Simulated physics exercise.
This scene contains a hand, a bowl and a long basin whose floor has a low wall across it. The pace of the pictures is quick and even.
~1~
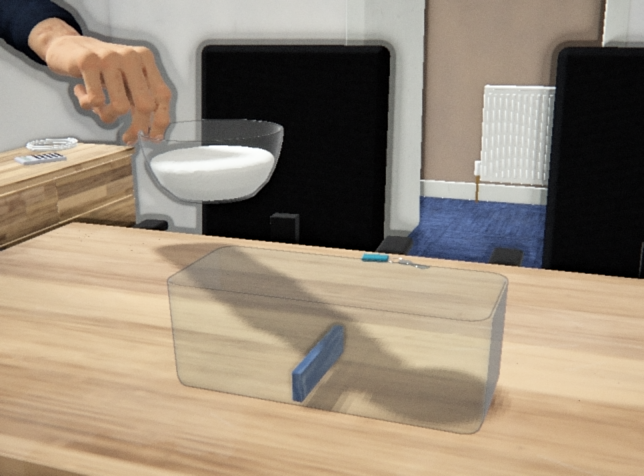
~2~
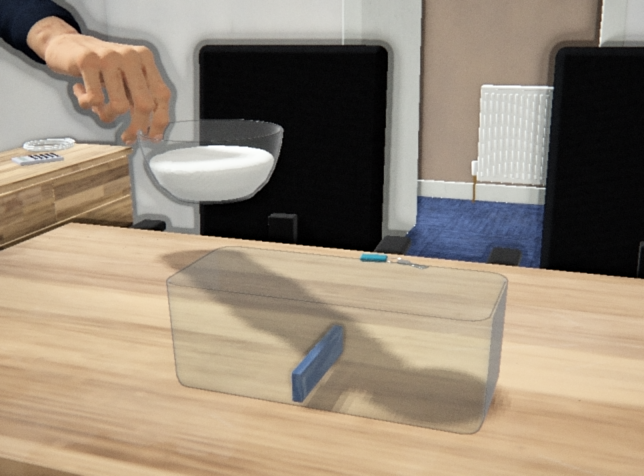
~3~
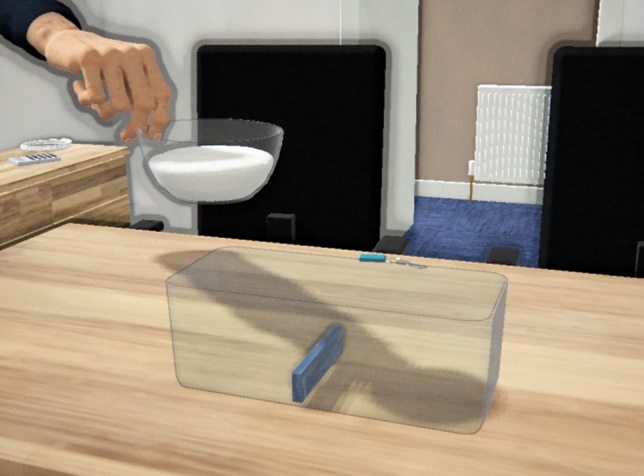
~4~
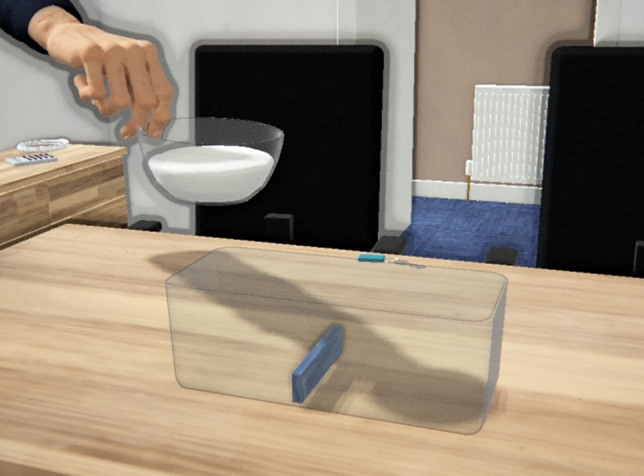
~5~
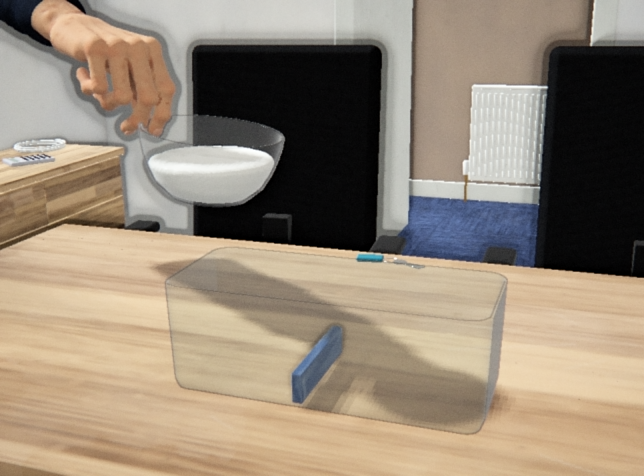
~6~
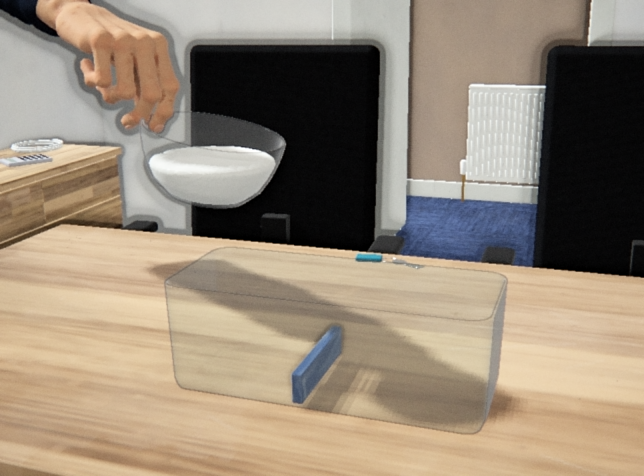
We see a hand holding a clear bowl of milk above a wooden table, left of a long transparent basin with a low blue wall across its floor. The bowl, level at first, tilts slightly to the right.
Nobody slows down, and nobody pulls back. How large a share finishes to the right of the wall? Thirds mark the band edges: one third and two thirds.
I would say between a third and two thirds ends up on that side.
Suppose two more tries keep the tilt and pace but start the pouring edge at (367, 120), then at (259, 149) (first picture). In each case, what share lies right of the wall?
First about 95, then 15 per cent.
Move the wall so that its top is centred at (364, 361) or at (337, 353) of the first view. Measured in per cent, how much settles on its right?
First try 10 per cent, second try 20 per cent.
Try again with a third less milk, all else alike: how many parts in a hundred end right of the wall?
25 %.
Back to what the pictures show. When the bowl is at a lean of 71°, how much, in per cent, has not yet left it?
About 50 %.
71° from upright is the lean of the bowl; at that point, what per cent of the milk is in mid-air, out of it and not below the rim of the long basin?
Close to 35 per cent.
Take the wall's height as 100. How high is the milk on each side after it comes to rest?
On the left it is 40 per cent, on the right 20.
A moment on, the bowl is tipped part way and 50 per cent is still to pour, 5 is left of the wall and 11 right of it.
Next, the bowl is tipped right over and 1 per cent is still to pour, 48 is left of the wall and 47 right of it.
Then the bowl is tipped right over and 0 per cent is still to pour, 52 is left of the wall and 47 right of it.
Later the bowl is tipped right over and 0 per cent is still to pour, 52 is left of the wall and 48 right of it.
In the end 52 per cent lies left of the wall, 48 right of it and 0 outside.
